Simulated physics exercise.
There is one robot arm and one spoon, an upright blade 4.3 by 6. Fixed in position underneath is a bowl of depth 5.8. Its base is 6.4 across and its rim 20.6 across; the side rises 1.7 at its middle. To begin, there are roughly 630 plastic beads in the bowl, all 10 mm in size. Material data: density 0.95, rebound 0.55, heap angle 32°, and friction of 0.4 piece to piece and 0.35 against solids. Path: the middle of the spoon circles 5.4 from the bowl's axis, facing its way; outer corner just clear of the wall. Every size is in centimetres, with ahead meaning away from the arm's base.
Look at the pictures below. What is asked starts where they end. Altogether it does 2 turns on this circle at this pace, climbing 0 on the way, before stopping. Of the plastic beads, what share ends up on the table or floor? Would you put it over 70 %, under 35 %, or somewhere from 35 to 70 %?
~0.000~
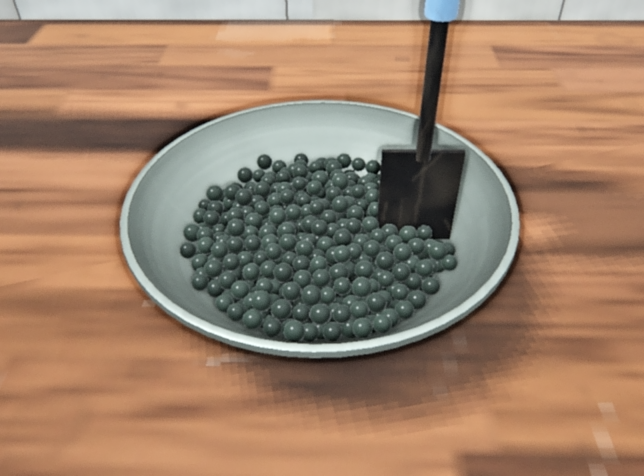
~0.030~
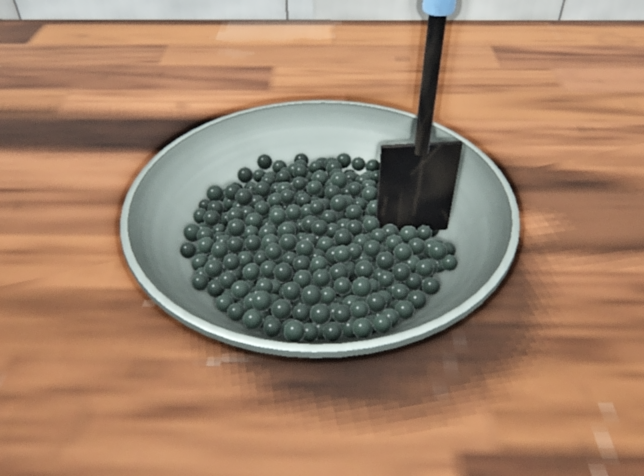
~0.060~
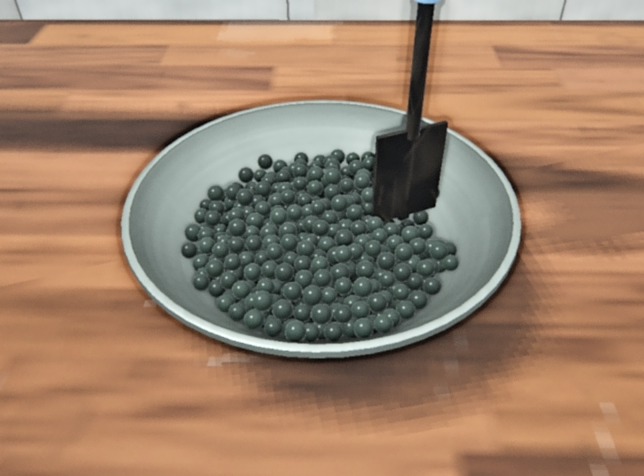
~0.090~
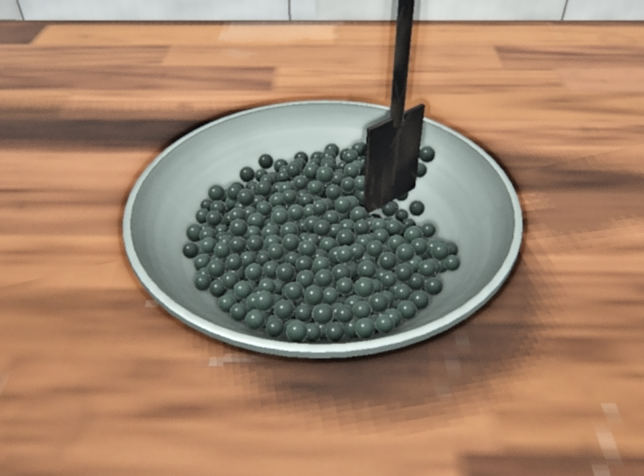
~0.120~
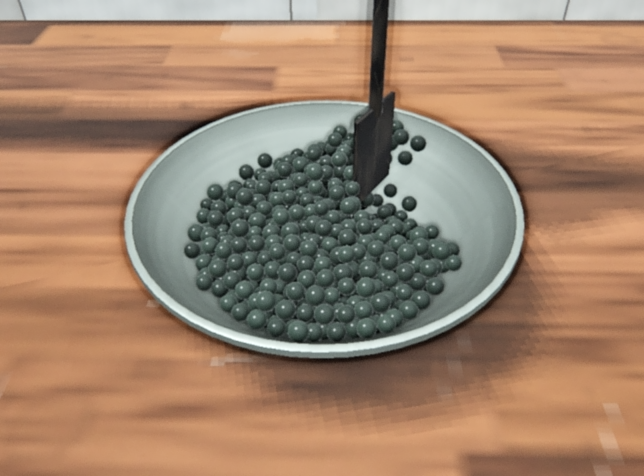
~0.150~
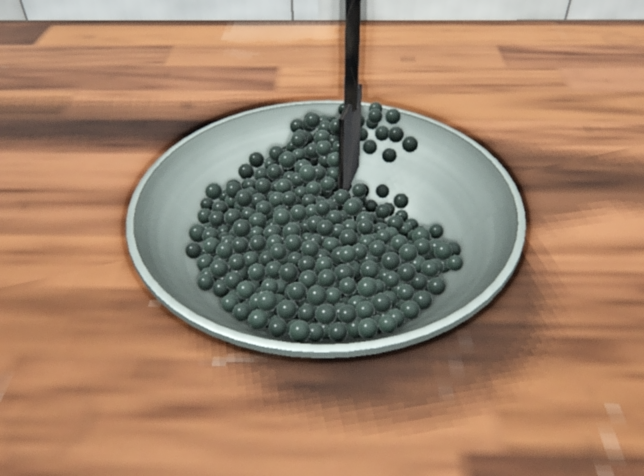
I would put it under 35 %.
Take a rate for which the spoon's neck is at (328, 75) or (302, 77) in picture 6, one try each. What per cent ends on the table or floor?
Near 35 in a hundred for the first and near 40 in a hundred for the second.
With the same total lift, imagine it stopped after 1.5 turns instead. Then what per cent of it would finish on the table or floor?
It would be around 25 percent.
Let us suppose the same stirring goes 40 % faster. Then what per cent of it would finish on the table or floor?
I'd expect about 40 %.
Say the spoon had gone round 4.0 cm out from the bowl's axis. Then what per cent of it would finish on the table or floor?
Close to 15 in a hundred then.
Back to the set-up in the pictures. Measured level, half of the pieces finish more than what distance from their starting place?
Near 8 cm.
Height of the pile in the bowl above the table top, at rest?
About 5.5 cm.
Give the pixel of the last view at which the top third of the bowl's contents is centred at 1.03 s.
In the final view it lies at about (265, 282).
After 0.59 s, 328° round, highest piece 9 above the table; 548 in the bowl, 58 on the table or floor, 21 in flight or on the tool.
After 1.03 s, 222° round, highest piece 8 above the table; 483 in the bowl, 137 on the table or floor, 7 in flight or on the tool.
After 1.45 s, 0° round, highest piece 7 above the table; 464 in the bowl, 162 on the table or floor, 1 in flight or on the tool.
After 2.15 s, 0° round, highest piece 5 above the table; 464 in the bowl, 163 on the table or floor.
At rest, 464 in the bowl, 163 on the table or floor. That is 26 % on the table or floor.
